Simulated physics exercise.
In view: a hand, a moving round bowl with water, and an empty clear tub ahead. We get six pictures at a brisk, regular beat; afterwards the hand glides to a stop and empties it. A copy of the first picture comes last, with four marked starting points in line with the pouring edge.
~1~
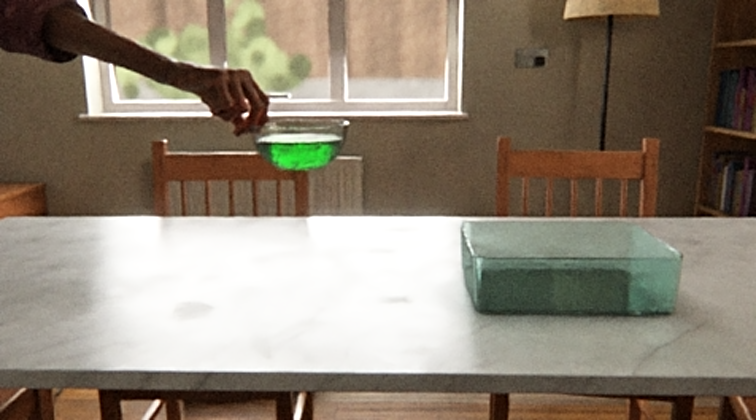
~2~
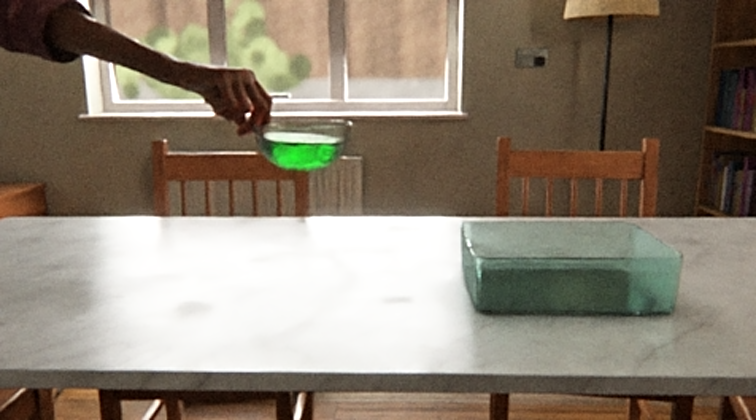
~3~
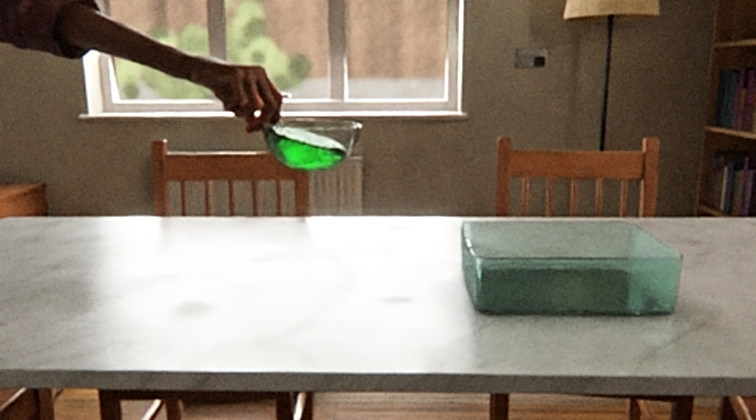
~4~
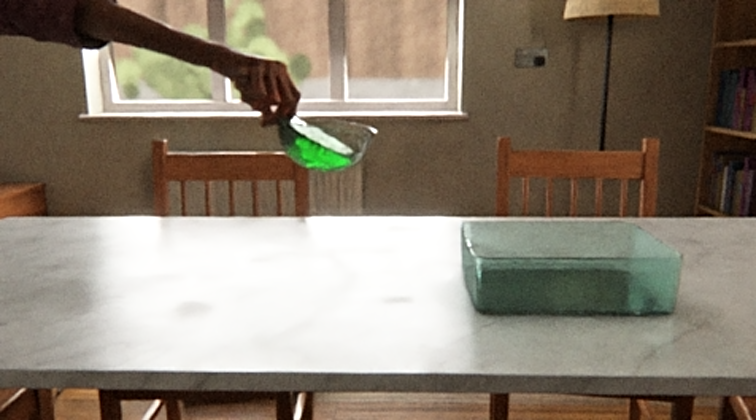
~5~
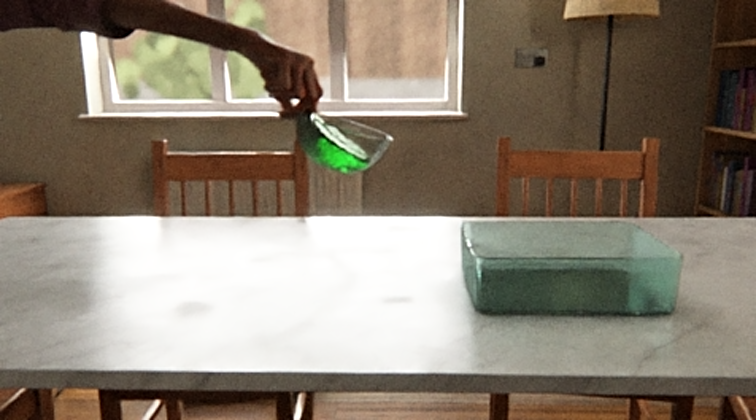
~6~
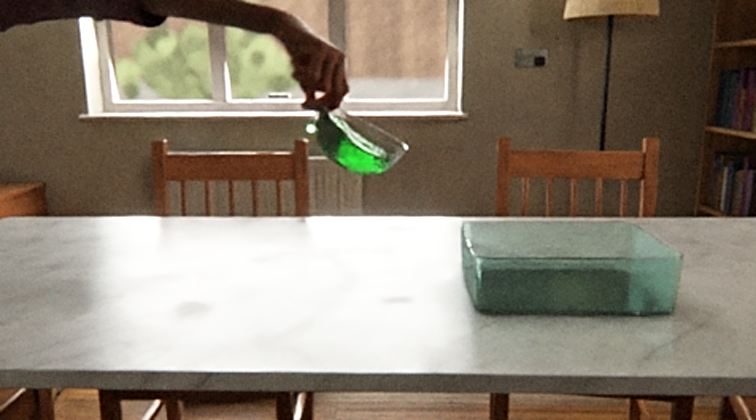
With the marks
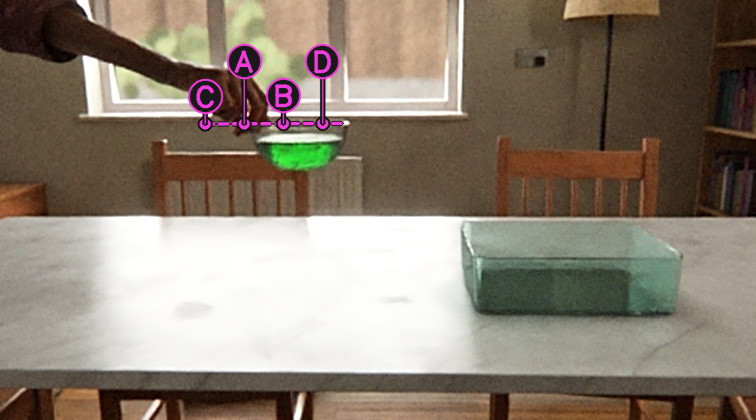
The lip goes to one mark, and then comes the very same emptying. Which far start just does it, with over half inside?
I would pick dot D.
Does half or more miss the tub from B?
Yes.
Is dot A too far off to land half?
Yes, it does.
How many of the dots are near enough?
One of the four.
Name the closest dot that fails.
The answer is B.
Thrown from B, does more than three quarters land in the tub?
No.
On the marked copy, A at (244, 123); B at (283, 123); C at (205, 124); D at (322, 123).
For dot A, about 0 % lands in the tub, 99 % falls short.
For dot B, about 32 % lands in the tub, 63 % falls short and 5 % goes beside or beyond.
For dot C, about 0 % lands in the tub, 100 % falls short.
For dot D, about 64 % lands in the tub, 26 % falls short and 11 % goes beside or beyond.
